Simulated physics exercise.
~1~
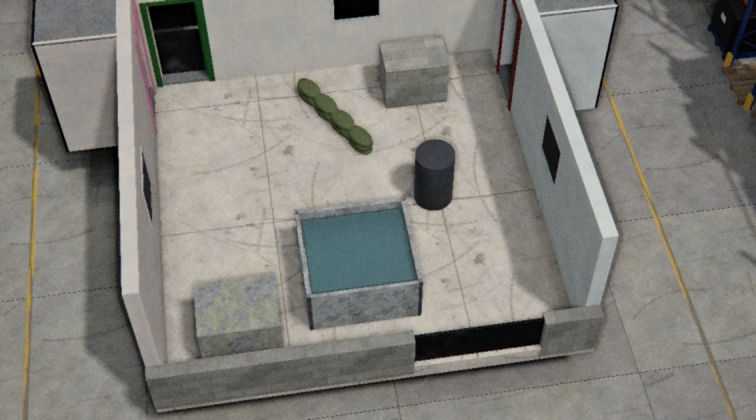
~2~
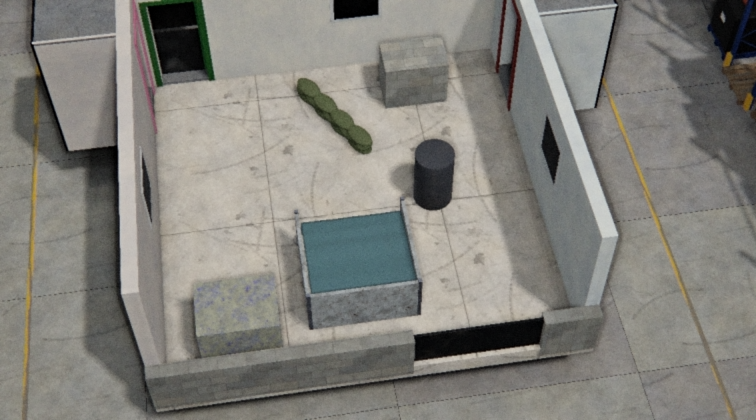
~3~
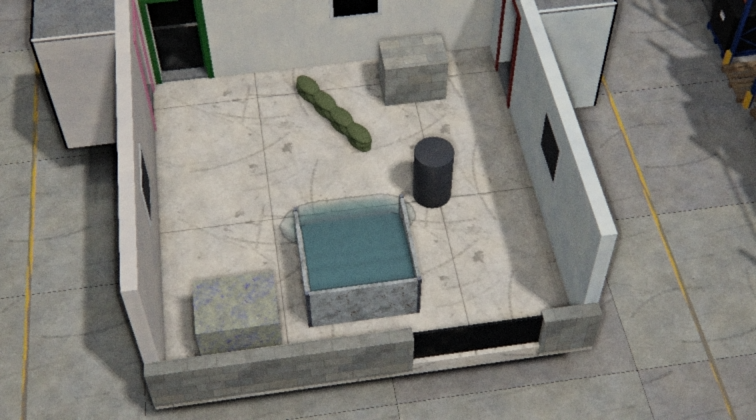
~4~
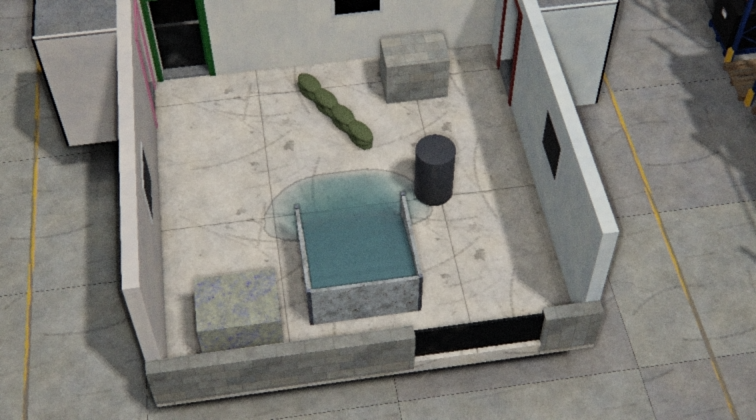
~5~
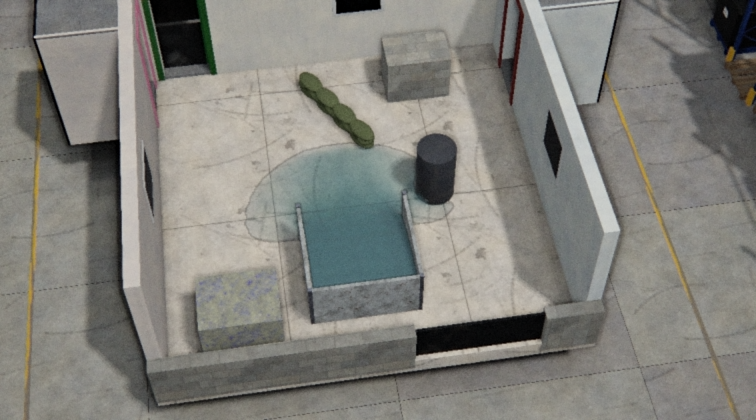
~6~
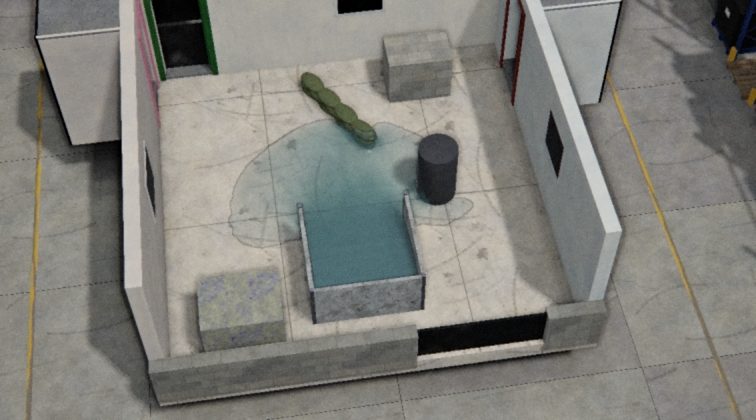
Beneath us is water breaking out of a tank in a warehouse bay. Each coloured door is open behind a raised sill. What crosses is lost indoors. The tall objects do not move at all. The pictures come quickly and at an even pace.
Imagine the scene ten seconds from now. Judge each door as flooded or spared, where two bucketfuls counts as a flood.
The green door is flooded, the red door is spared, the pink door is flooded.
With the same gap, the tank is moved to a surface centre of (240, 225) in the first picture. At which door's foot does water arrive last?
That would be the red one, I say.
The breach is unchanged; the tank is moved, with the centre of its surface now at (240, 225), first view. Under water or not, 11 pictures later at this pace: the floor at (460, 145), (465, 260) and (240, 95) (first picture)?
Result: Spared; spared; inundated.
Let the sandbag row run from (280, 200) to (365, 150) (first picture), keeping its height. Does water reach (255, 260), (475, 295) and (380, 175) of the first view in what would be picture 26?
Point by point: Inundated; no flooding; inundated.
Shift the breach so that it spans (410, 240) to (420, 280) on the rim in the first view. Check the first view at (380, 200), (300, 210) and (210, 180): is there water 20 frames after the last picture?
Bone-dry, bone-dry, bone-dry.
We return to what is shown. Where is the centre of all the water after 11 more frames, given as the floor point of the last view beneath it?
(328, 159).
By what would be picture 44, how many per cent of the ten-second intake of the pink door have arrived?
My estimate: Close to 100 per cent.
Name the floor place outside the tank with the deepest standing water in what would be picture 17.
About (158, 83).
A moment on, water covers 40 % of the floor; the green door not reached, the red door not reached, the pink door not reached.
Next, water covers 50 % of the floor; the green door under two buckets in, the red door wet at the sill, nothing in, the pink door wet at the sill, nothing in.
Then, water covers 60 % of the floor; the green door far over two buckets in, the red door wet at the sill, nothing in, the pink door over two buckets in.
Later, water covers 90 % of the floor; the green door far over two buckets in, the red door wet at the sill, nothing in, the pink door over two buckets in.
In the end, water covers 95 % of the floor; the green door far over two buckets in, the red door wet at the sill, nothing in, the pink door over two buckets in.
